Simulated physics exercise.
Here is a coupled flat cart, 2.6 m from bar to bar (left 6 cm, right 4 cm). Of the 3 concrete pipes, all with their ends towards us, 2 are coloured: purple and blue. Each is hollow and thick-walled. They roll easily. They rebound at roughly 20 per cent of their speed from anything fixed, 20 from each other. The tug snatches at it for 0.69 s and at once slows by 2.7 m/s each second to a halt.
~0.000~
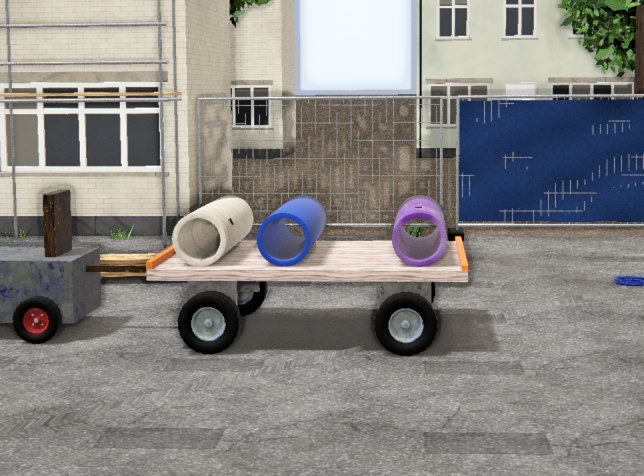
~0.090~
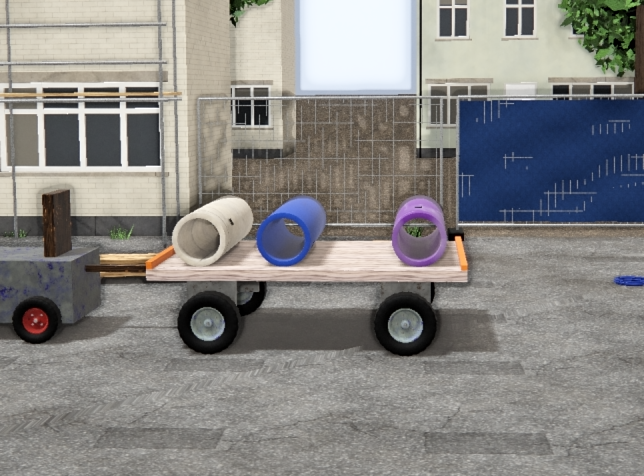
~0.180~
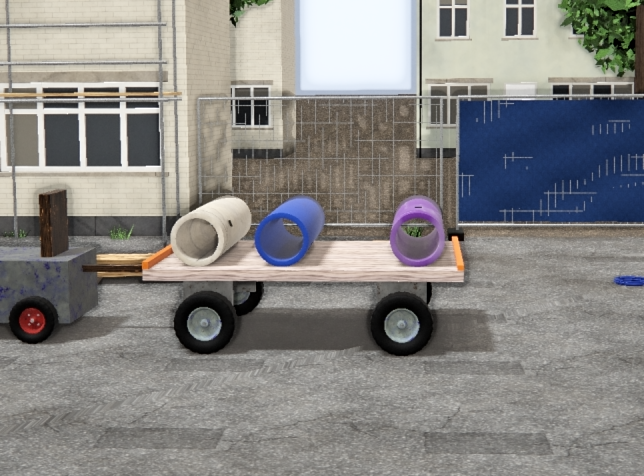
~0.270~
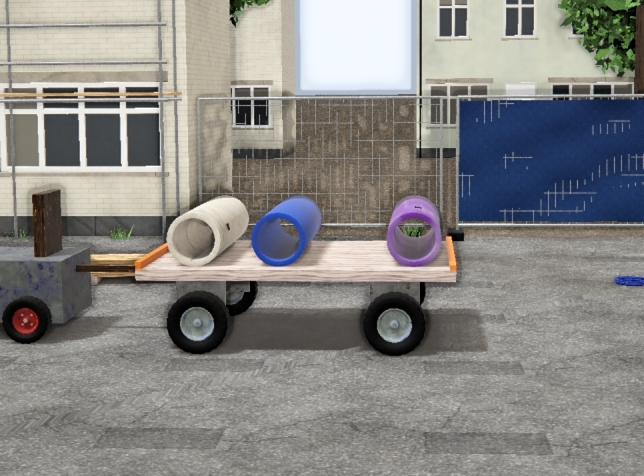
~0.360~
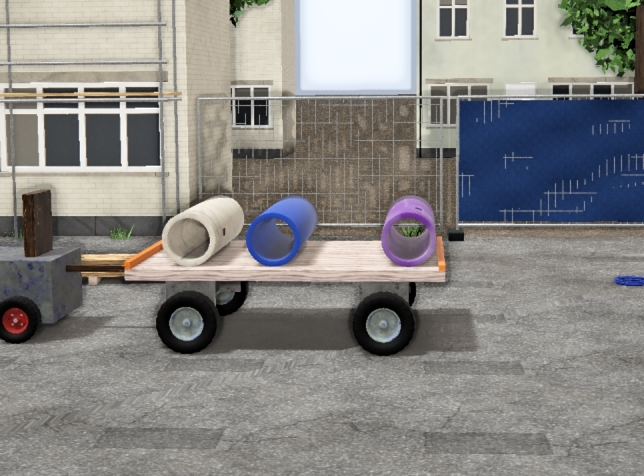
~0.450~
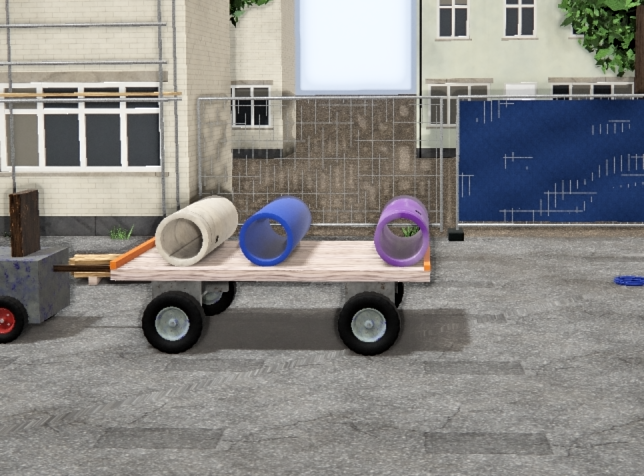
A flat cart carrying three hollow pipes starts rolling slowly left behind a tug.
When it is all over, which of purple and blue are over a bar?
The purple pipe leaves by one end, the blue stays on the cart.
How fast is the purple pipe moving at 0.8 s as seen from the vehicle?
Near 0.7 m/s.
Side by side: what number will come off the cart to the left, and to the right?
Left 0, right 1.
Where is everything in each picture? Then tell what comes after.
Purple (419, 240), blue (283, 240); left bar at (149, 266); cart at rest; 3 of the 3 make up the bottom layer on the deck, in the first frame.
Purple (419, 240), blue (283, 240); left bar at (149, 266); cart moving left at 0.2 m/s, in the second frame.
Purple (417, 240), blue (281, 240); left bar at (145, 266); cart moving left at 0.5 m/s, in the third frame.
Purple (414, 240), blue (278, 240); left bar at (138, 266); cart moving left at 0.8 m/s, in the fourth frame.
Purple (409, 240), blue (273, 240); left bar at (127, 266); cart moving left at 1.2 m/s, in the fifth frame.
Purple (401, 240), blue (266, 240); left bar at (113, 266); cart moving left at 1.5 m/s, in the sixth frame.
By 0.8 s, purple is over the right bar and falling; blue is on the deck, 90 cm from the right bar, rolling right along the cart; 1 gone from the cart.
By 1.0 s, purple is over the right bar and falling; blue is on the deck, 70 cm from the right bar, rolling right along the cart; 1 gone from the cart.
Finally (2.7 s), purple is over the right bar and down; blue is on the deck, 55 cm from the right bar; 1 gone from the cart.
